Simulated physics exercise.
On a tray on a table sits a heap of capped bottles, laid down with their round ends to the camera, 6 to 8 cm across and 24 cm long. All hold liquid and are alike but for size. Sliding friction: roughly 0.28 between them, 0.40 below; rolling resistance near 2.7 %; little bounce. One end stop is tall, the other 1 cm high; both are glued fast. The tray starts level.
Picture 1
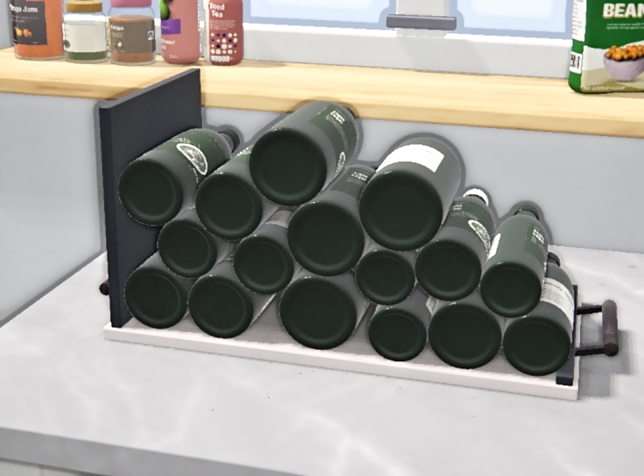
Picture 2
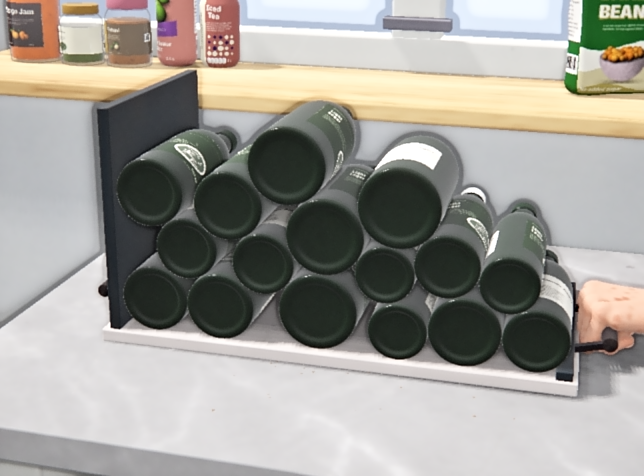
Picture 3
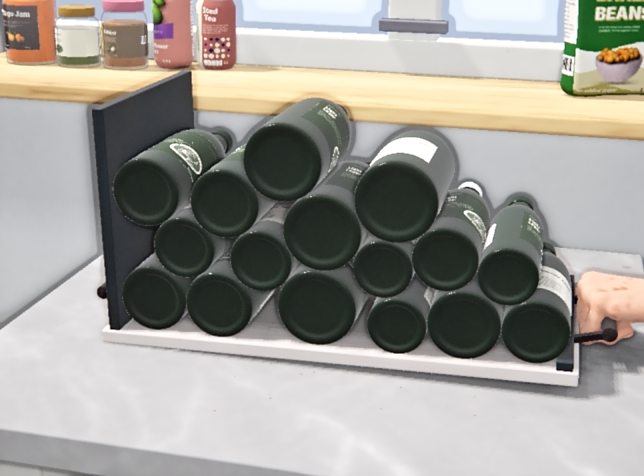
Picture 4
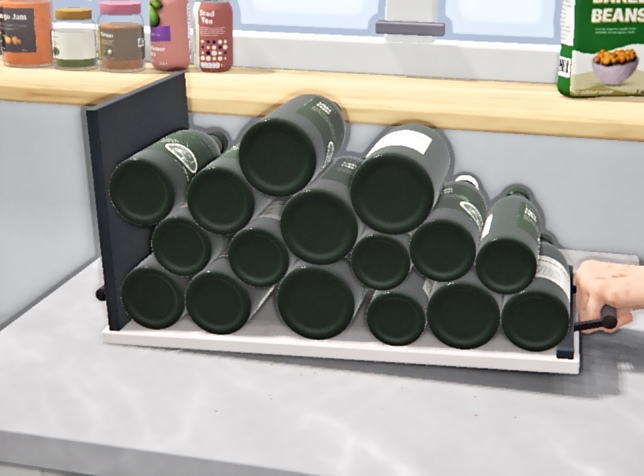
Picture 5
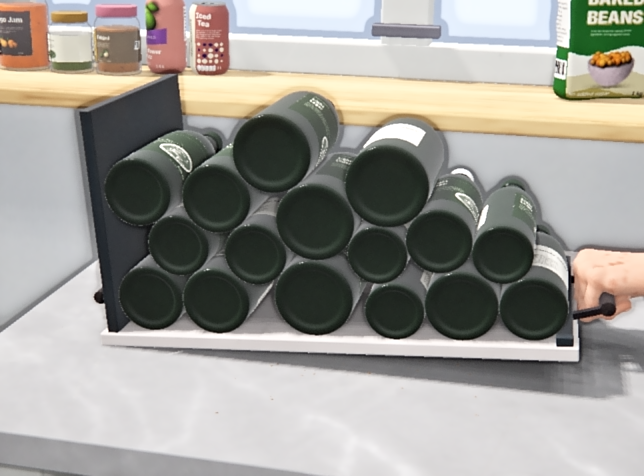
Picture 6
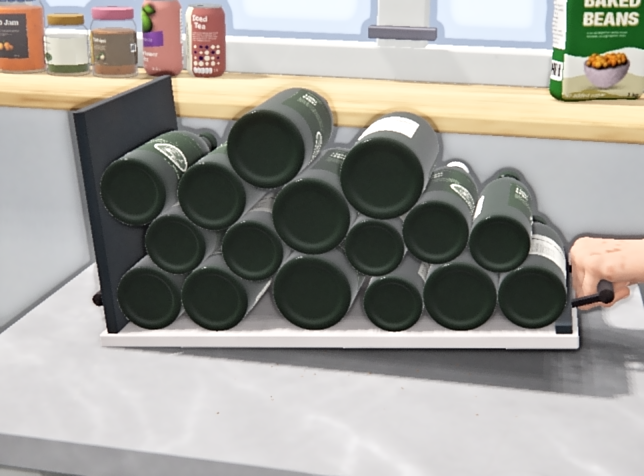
Stacked dark green bottles lying on a white tray stay in place as a hand grips the right handle, slightly raising that end.
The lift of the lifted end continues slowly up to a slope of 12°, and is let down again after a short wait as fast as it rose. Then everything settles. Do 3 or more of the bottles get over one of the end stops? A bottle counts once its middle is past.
No.
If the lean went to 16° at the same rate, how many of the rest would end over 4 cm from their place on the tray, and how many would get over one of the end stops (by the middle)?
In that case 0 shift, 0 get out.
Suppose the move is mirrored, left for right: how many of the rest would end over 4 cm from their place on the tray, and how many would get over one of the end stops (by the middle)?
In that case 16 shift, 9 get out.
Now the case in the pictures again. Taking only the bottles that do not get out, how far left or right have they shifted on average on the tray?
Some 0 cm leftwards.
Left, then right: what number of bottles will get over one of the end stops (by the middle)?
Left 0, right 0.
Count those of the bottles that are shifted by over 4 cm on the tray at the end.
The count is 0.
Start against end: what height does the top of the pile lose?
Some 0 cm lower.
Another 1.45 s on from the last picture, right end up 10°; 0 now displaced over 4 cm; not one over the end stops.
Another 1.93 s on from the last picture, tray level; 0 now displaced over 4 cm; not one over the end stops.
All still, 2.3 s past the final picture, 0 moved over 4 cm; not one over the end stops; top of the pile 23 cm high, from 23 cm.
